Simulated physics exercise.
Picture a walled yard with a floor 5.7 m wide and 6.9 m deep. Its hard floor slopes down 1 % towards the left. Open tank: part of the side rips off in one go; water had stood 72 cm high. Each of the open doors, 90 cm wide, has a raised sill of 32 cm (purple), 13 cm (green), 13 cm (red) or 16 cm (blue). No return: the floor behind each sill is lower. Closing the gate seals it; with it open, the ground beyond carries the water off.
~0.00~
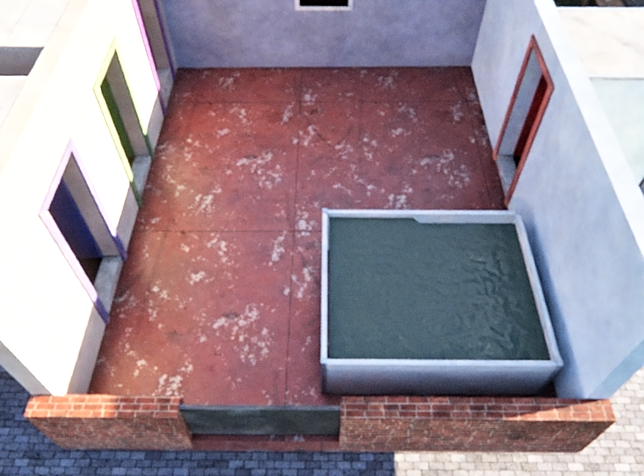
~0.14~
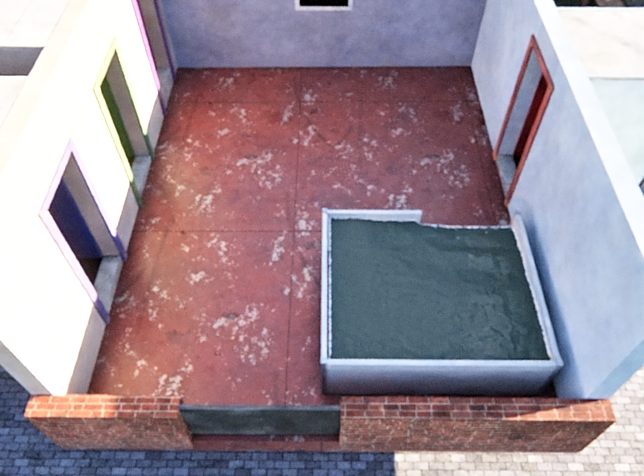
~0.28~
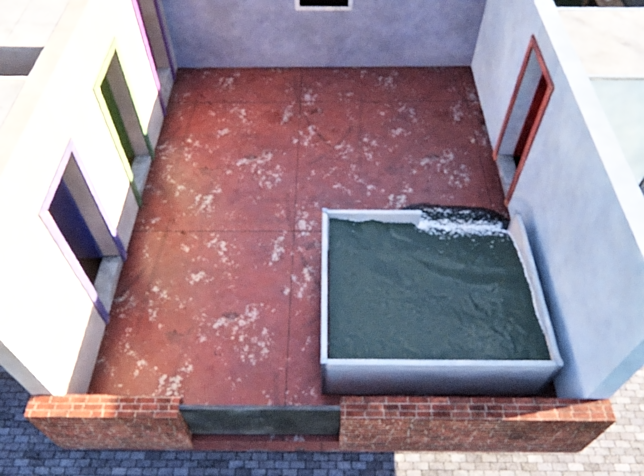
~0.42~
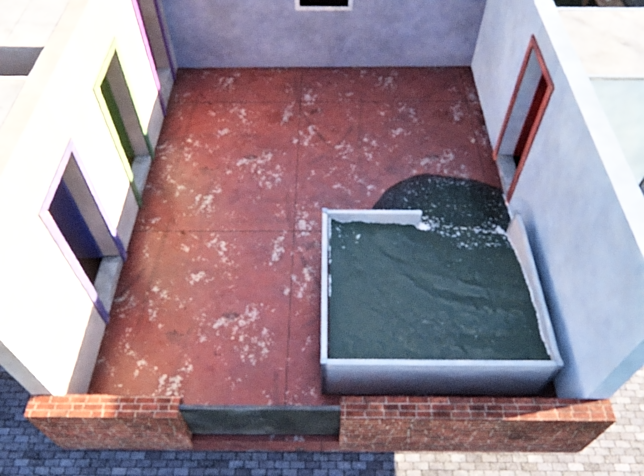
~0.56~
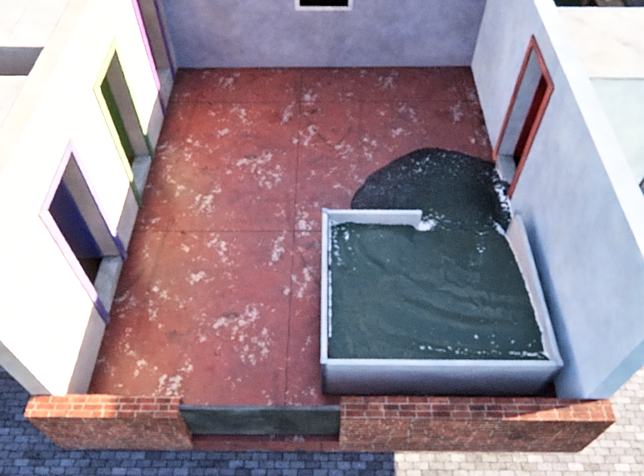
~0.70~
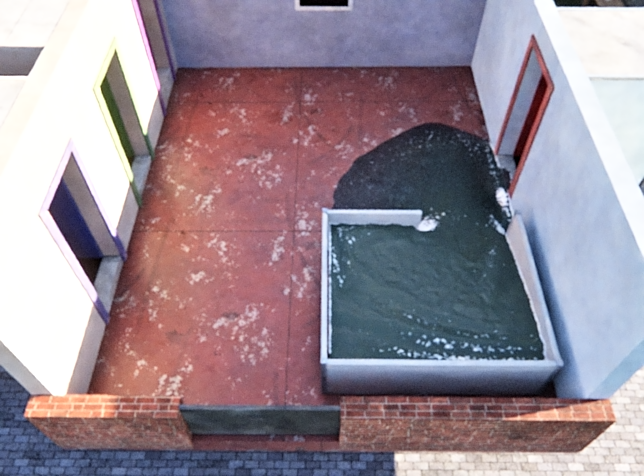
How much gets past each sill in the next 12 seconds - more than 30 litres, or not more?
Purple door: Short of the limit, green door: Short of the limit, red door: Beyond the limit, blue door: Short of the limit.
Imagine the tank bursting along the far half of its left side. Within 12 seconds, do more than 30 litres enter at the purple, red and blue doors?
Note: Purple short of the mark, red short of the mark, blue beyond the mark.
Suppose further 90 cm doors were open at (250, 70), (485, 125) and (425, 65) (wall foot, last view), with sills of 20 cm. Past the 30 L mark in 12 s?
Well, the first is on the low side, the second is on the low side, and the third is on the high side.
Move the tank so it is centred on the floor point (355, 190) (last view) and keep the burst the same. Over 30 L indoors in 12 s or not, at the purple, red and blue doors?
Compared with that limit, purple falls short, red falls short and blue falls short.
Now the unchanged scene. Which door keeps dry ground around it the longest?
Result: Blue door.
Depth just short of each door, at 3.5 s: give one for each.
Depths: Purple door 23 cm, green door 0 cm, red door 16 cm, blue door 0 cm.
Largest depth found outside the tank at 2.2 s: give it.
Up to near 46 cm.
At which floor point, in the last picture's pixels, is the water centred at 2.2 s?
Centre: Approx. (424, 215) px.
After 1.4 s water covers 35 % of the floor and is deepest (41 cm) near (469, 67); purple door not reached, green door not reached, red door 25 cm at the sill, 10 L in, blue door not reached.
After 2.2 s water covers 40 % of the floor and is deepest (46 cm) near (442, 73); purple door not reached, green door not reached, red door 22 cm at the sill, 47 L in, blue door not reached.
After 3.5 s water covers 50 % of the floor and is deepest (38 cm) near (178, 69); purple door 23 cm at the sill, 0 L in, green door not reached, red door 16 cm at the sill, 74 L in, blue door not reached.
After 7.0 s water covers 90 % of the floor and is deepest (24 cm) near (178, 69); purple door 23 cm at the sill, 4 L in, green door 14 cm at the sill, 1 L in, red door 9 cm at the sill, 82 L in, blue door 7 cm at the sill, 0 L in.
After 12.0 s water covers 100 % of the floor and is deepest (20 cm) near (419, 421); purple door 13 cm at the sill, 4 L in, green door 10 cm at the sill, 3 L in, red door 5 cm at the sill, 82 L in, blue door 20 cm at the sill, 3 L in.
